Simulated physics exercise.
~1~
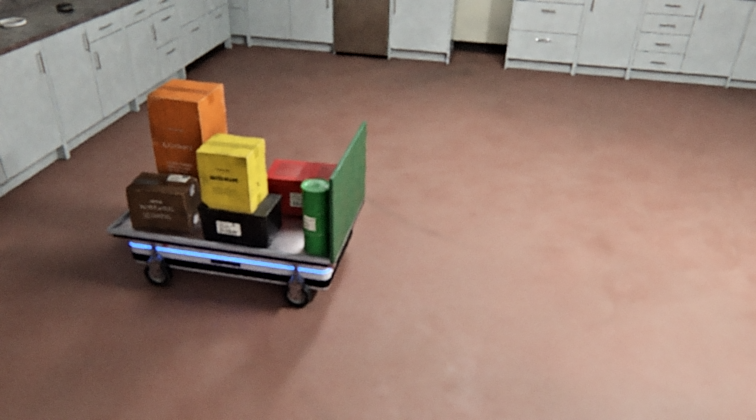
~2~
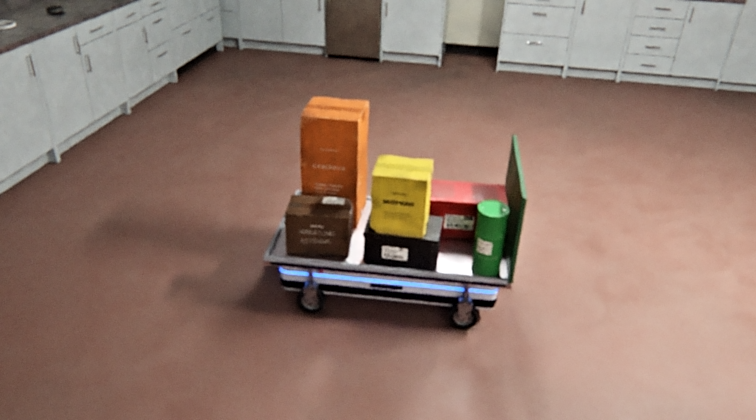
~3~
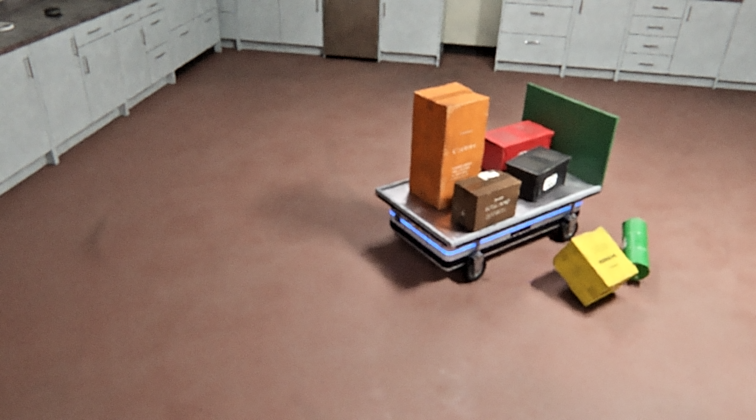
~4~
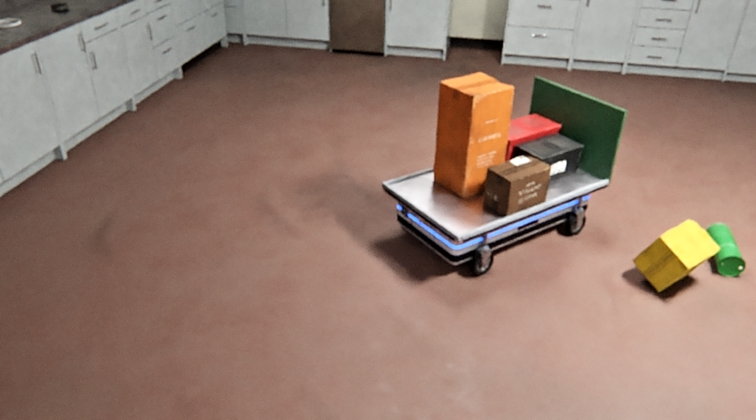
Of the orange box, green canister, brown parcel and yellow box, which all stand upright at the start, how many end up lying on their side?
Two of them end up on their side, the green canister and the yellow box, both on the floor beside the cart.
